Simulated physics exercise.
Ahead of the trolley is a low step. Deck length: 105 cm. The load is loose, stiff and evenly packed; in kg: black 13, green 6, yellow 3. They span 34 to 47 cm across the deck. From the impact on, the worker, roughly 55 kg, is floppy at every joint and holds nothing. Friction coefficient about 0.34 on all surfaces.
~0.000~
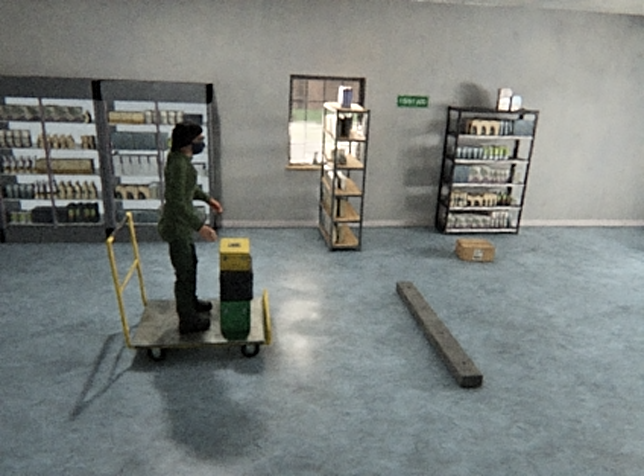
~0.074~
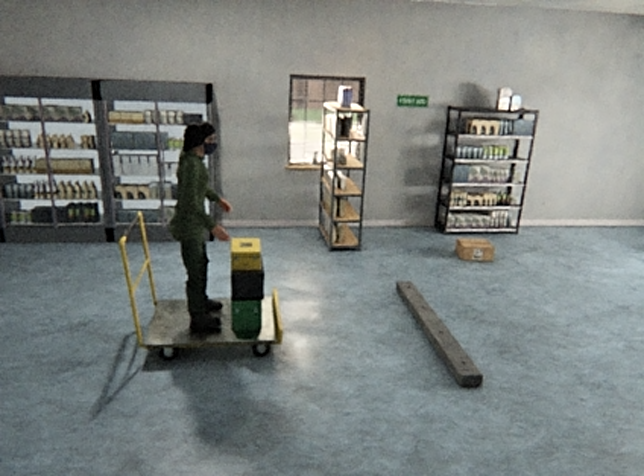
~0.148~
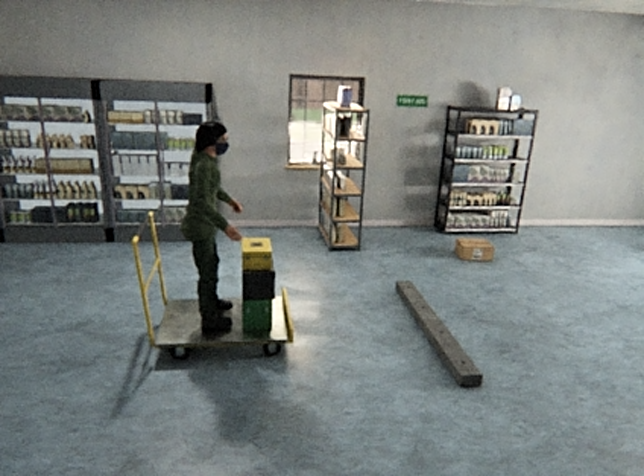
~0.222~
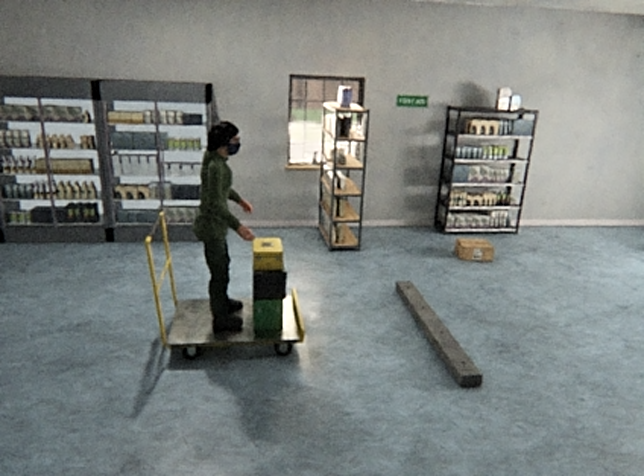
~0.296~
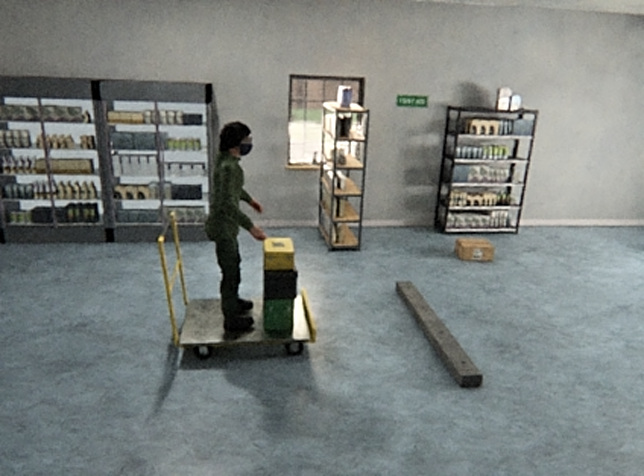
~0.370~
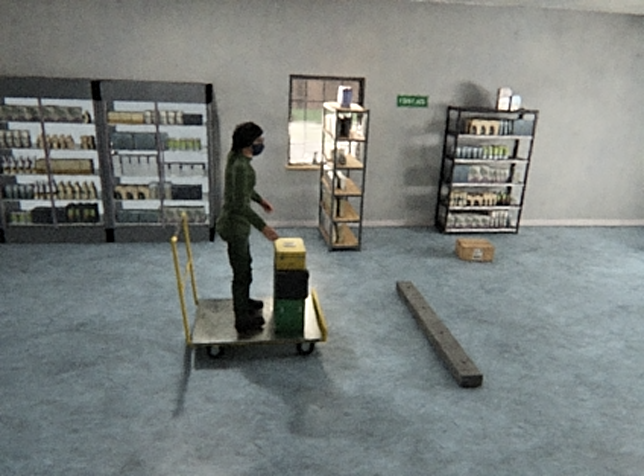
To begin with, a masked worker in green stands on a flat trolley at the left, behind a stack of yellow, black and green boxes. The trolley then rolls steadily rightward, carrying worker and stack past the shelves, and ends nearer a long low bar on the floor.
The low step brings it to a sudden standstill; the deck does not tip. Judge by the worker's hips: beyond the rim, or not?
At this pace the worker's hips stay over the deck.
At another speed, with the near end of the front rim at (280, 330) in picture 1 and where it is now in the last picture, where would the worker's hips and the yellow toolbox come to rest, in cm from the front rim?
Then hips 60 behind, yellow 190 past.
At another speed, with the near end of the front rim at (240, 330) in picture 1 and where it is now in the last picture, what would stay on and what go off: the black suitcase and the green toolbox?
In that case black off, green on.
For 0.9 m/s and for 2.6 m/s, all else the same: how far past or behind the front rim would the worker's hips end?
First 70 cm behind, then 80 cm past.
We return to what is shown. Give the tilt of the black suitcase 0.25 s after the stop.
Roughly 0° from upright.
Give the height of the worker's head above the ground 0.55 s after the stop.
Some 90 cm up.
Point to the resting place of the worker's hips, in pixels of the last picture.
Near (370, 281).
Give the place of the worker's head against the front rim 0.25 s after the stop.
Some 30 cm behind it.
After 1.23 s the deck stops.
After 1.78 s the worker's hips are 60 cm behind the rim, near (374, 261) in the last picture's view.
After 2.23 s the worker's hips are 69 cm behind the rim, near (362, 281) in the last picture's view.
When all is still (4.1 s), past the rim, black suitcase and yellow toolbox; behind it, green toolbox and the worker's hips.
